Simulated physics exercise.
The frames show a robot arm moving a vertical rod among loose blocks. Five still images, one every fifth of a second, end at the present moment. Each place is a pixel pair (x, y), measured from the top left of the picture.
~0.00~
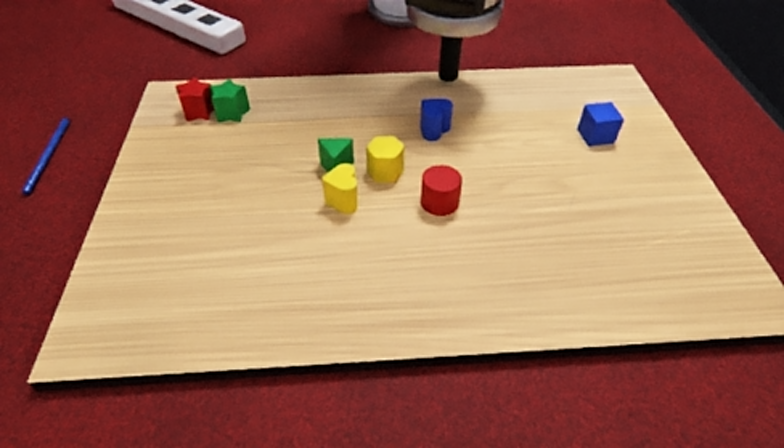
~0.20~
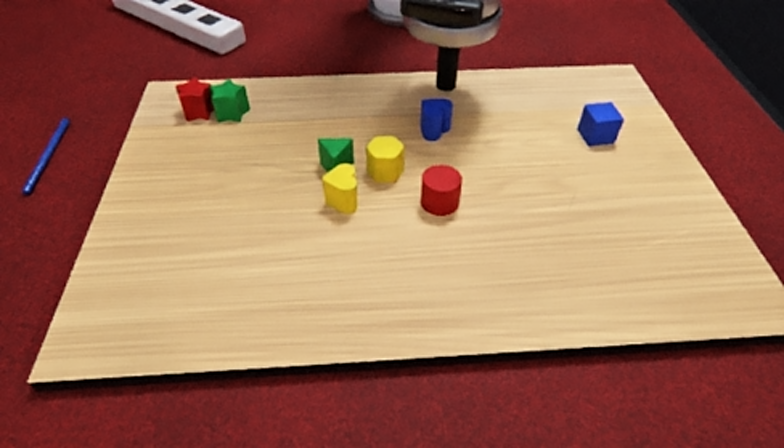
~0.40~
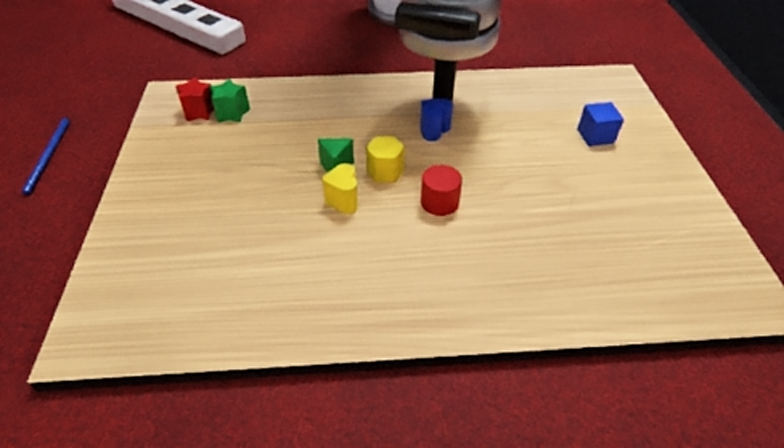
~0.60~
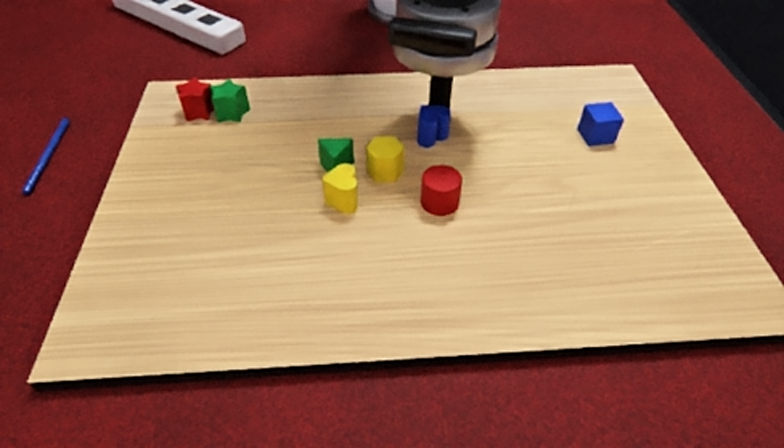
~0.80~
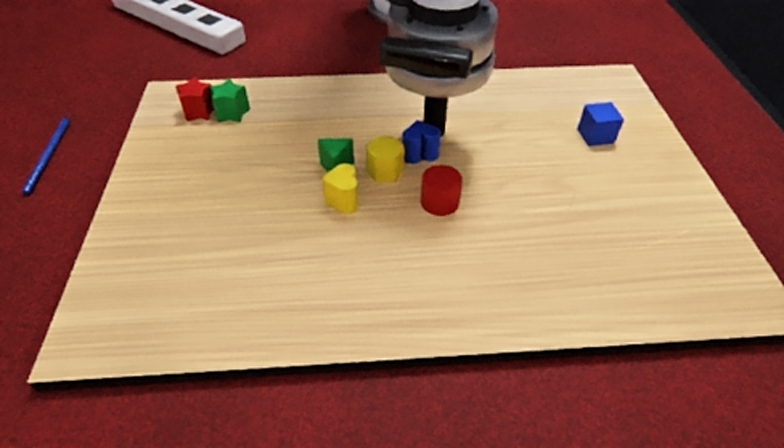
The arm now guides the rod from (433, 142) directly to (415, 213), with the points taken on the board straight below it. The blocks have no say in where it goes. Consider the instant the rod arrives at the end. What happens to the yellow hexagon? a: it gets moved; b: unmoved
Choice a: It gets moved.
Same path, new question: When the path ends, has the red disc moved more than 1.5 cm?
Short answer: Yes.
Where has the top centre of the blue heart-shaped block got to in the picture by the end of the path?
Around (388, 172).
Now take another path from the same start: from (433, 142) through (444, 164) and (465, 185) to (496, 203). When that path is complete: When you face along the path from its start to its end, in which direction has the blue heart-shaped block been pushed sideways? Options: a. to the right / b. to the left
a.
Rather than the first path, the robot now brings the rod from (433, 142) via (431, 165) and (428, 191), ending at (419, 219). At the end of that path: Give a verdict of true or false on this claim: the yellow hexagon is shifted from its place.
It is true.
What follows on the original path. One third of the way, rod (427, 154); yellow hexagon (370, 153), turned 20° clockwise; blue heart-shaped block (407, 150), turned 35° clockwise.
Two thirds of the way, rod (421, 178); yellow heart-shaped block (339, 177), turned 15° anticlockwise; yellow hexagon (358, 156), turned 45° clockwise; blue heart-shaped block (392, 168), turned 70° clockwise; red disc (444, 180).
At the end, rod (416, 204); yellow heart-shaped block (339, 177), turned 15° anticlockwise; yellow hexagon (358, 156), turned 50° clockwise; blue heart-shaped block (388, 172), turned 90° clockwise; red disc (451, 192).
